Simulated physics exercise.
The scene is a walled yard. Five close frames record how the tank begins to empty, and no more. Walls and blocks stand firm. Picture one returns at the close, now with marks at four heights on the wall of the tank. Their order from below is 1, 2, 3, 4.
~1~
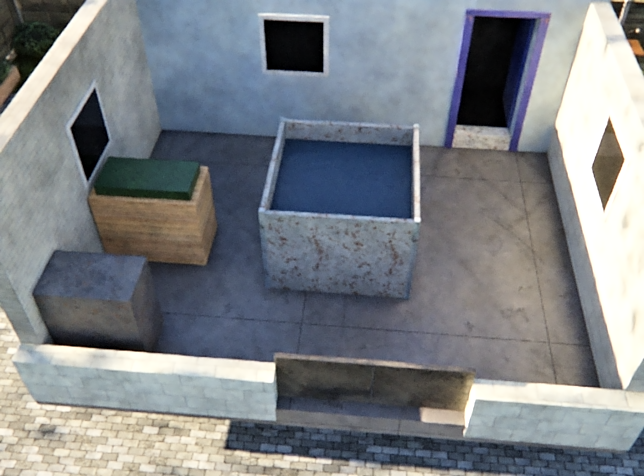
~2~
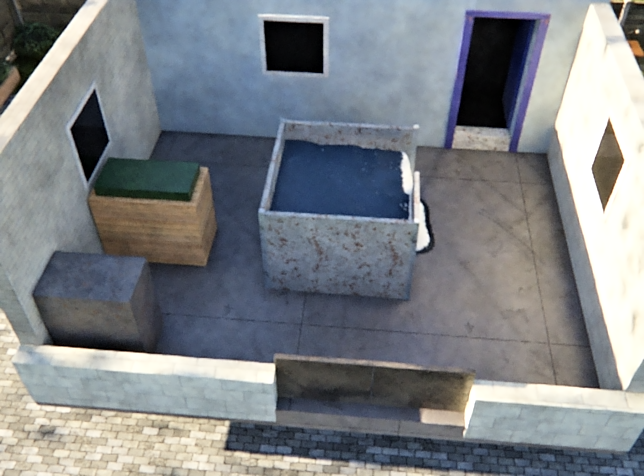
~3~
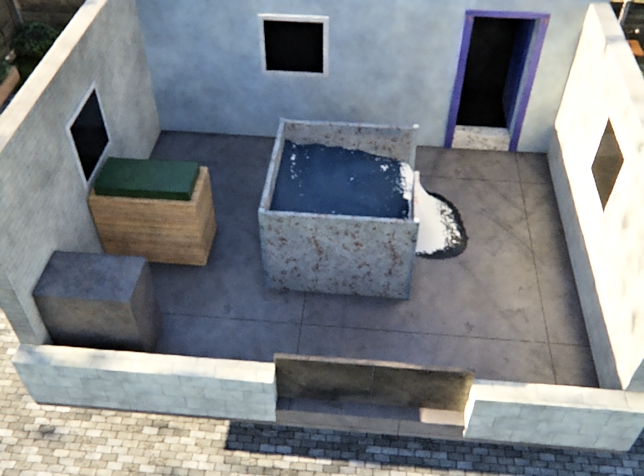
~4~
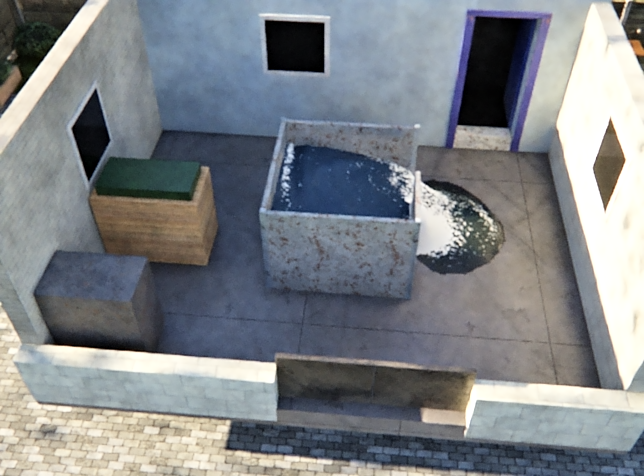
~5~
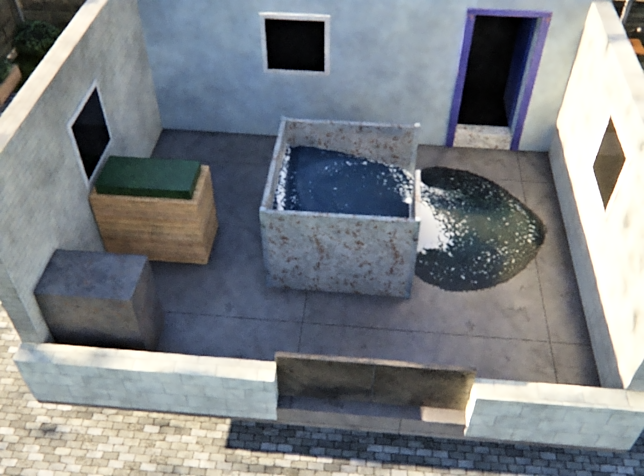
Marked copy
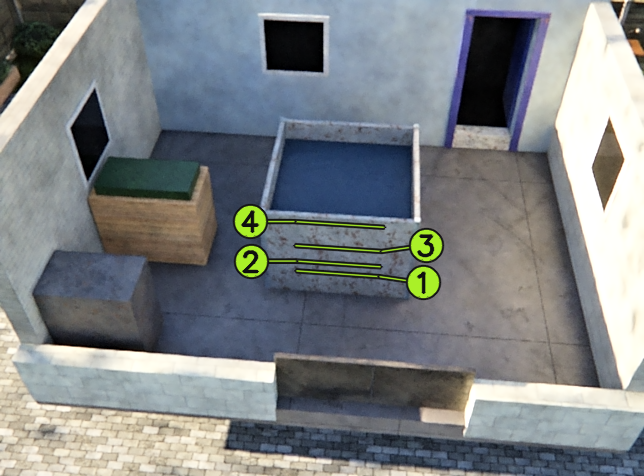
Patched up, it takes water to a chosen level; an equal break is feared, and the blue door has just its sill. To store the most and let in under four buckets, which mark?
The limit is 3.
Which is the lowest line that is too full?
It is 4.
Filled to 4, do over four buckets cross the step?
Yes, that goes wrong.
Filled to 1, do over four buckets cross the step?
No, not at all.
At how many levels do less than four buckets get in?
Three of them.
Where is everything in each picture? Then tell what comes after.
The first frame shows water in the tank at rest, its middle at (344, 184); foot of the blue doorway at (480, 149); shut gate at (374, 368).
In the second frame, water covers 1 % of the ground, its front hidden from here.
In the third frame, 3 % of the ground under water, visible out to (455, 251).
In the fourth frame, 7 % of the ground under water, visible out to (498, 235).
In the fifth frame, 14 % of the ground under water, visible out to (535, 219).
In lime, 1 at (337, 273); 2 at (338, 263); 3 at (338, 248); 4 at (339, 224); from the bottom up 1, 2, 3, 4.
If 1 is chosen, nothing gets over.
If 2 is chosen, nothing gets over.
If 3 is chosen, a bucket or two gets in.
If 4 is chosen, about 10 bucketfuls get in.
